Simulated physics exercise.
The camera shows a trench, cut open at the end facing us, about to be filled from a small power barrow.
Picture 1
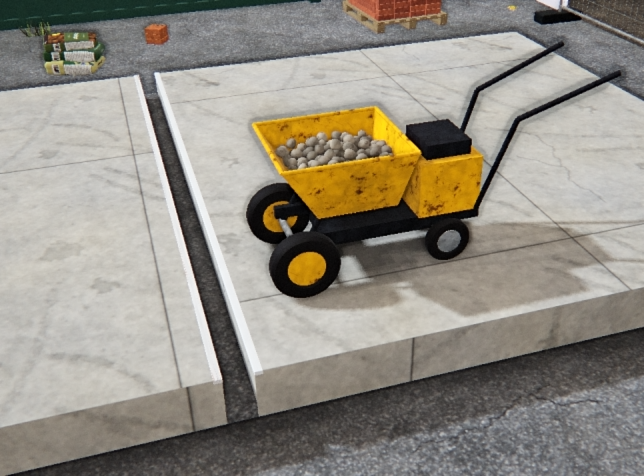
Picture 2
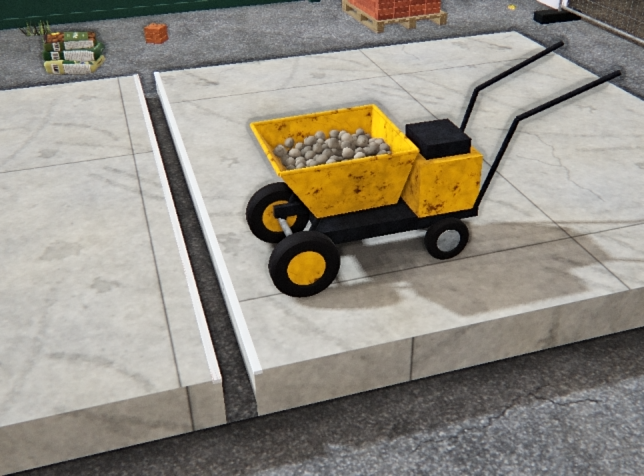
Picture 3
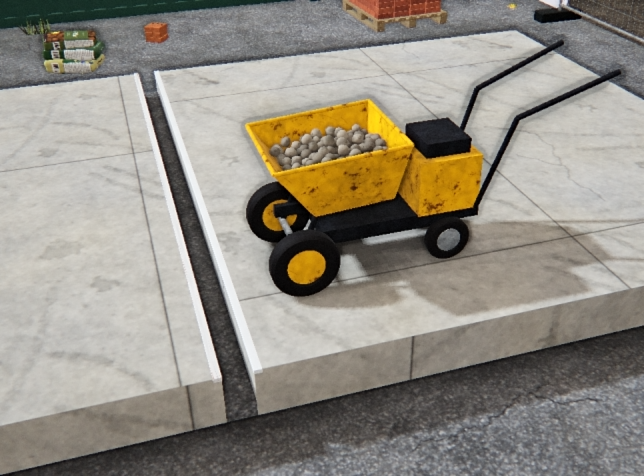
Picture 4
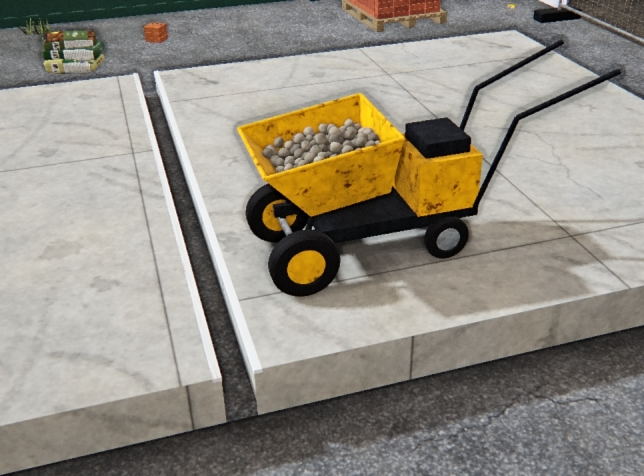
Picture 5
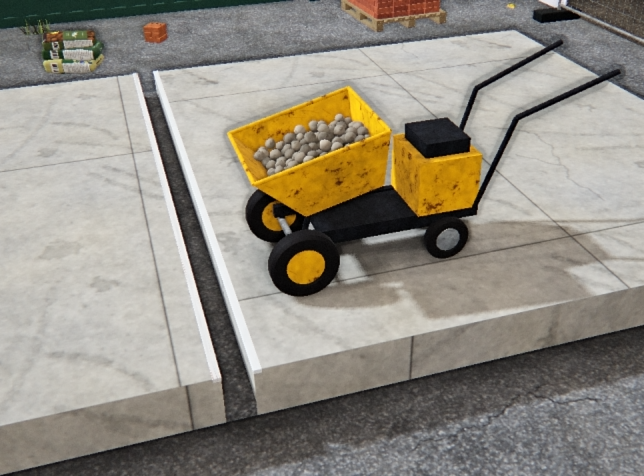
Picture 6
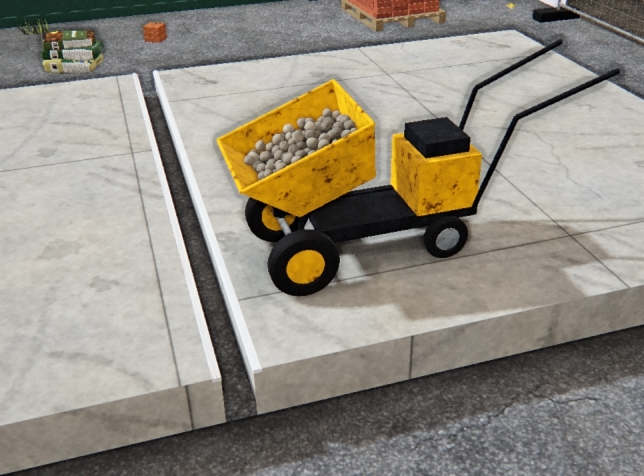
On a pale, marble-like paved surface beside rough grey ground, seen from above at an angle, a narrow dark trench runs between two slabs. A yellow power barrow with black wheels and long black handles stands right of it, its skip loaded with grey pebbles, with orange bricks behind. The skip moves left and tilts gradually towards the trench, carrying its pebbles, while the wheels and camera stay still.
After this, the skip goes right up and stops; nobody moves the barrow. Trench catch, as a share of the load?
Below half.
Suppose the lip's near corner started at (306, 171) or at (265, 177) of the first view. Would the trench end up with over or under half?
Respectively: A smaller portion, a smaller portion.
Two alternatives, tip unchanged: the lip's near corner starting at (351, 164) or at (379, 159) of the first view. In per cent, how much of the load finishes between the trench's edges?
Roughly 60 per cent first, then roughly 40 per cent.
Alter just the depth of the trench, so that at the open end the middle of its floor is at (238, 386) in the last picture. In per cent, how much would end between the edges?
Close to 10 per cent, I reckon.
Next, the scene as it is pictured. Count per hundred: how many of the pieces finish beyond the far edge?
I'd put it at around 90 percent.
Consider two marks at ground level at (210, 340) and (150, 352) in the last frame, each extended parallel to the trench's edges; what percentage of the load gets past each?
Roughly 90 and 40 percent.
Soon after the last picture, skip tipped steeply; all in the skip.
A little later, skip tipped right over; most in the skip; a small part beyond it; a stray few falling.
Later still, skip tipped right over; about a quarter in the skip; a stray few in or heaped over the trench; most beyond it.
By the end, skip tipped right over; a small part in the skip; a small part in or heaped over the trench; nearly all beyond it.
